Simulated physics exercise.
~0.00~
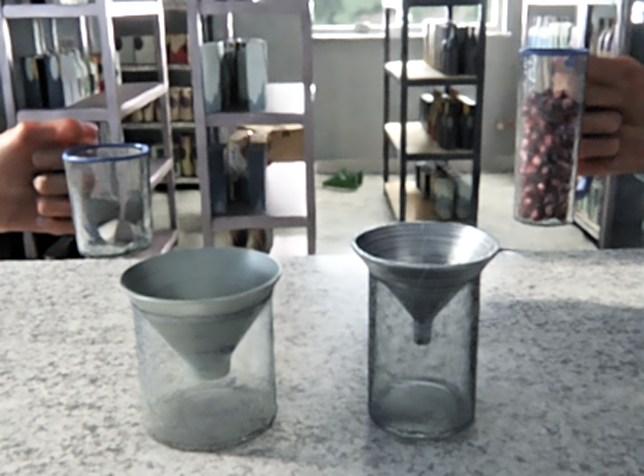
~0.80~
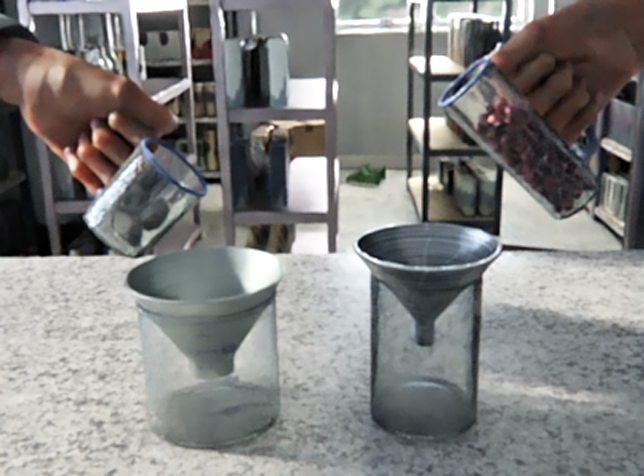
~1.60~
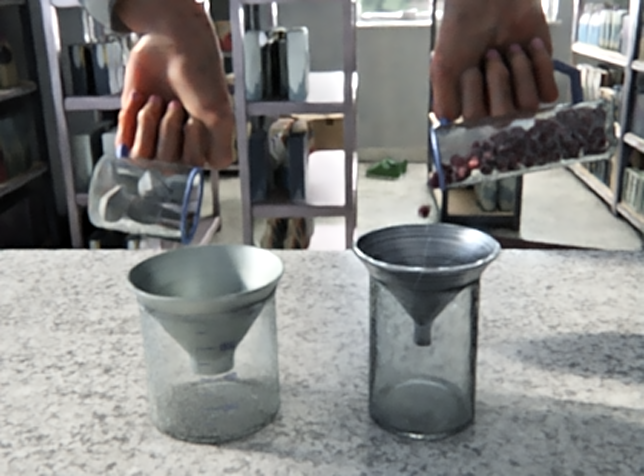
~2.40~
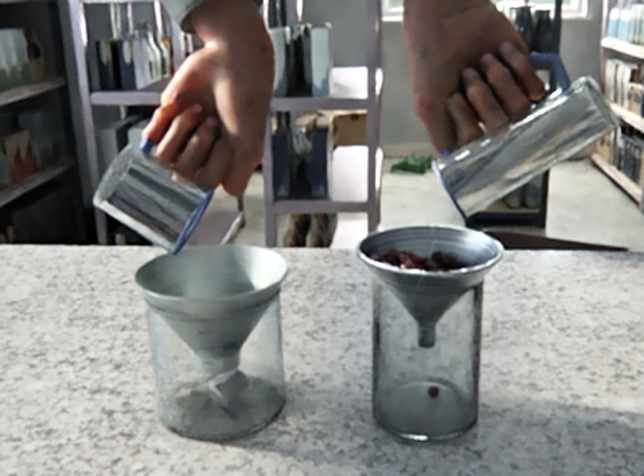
On a speckled counter, two hands tip cups; left contents reach the jar, right ones jam.
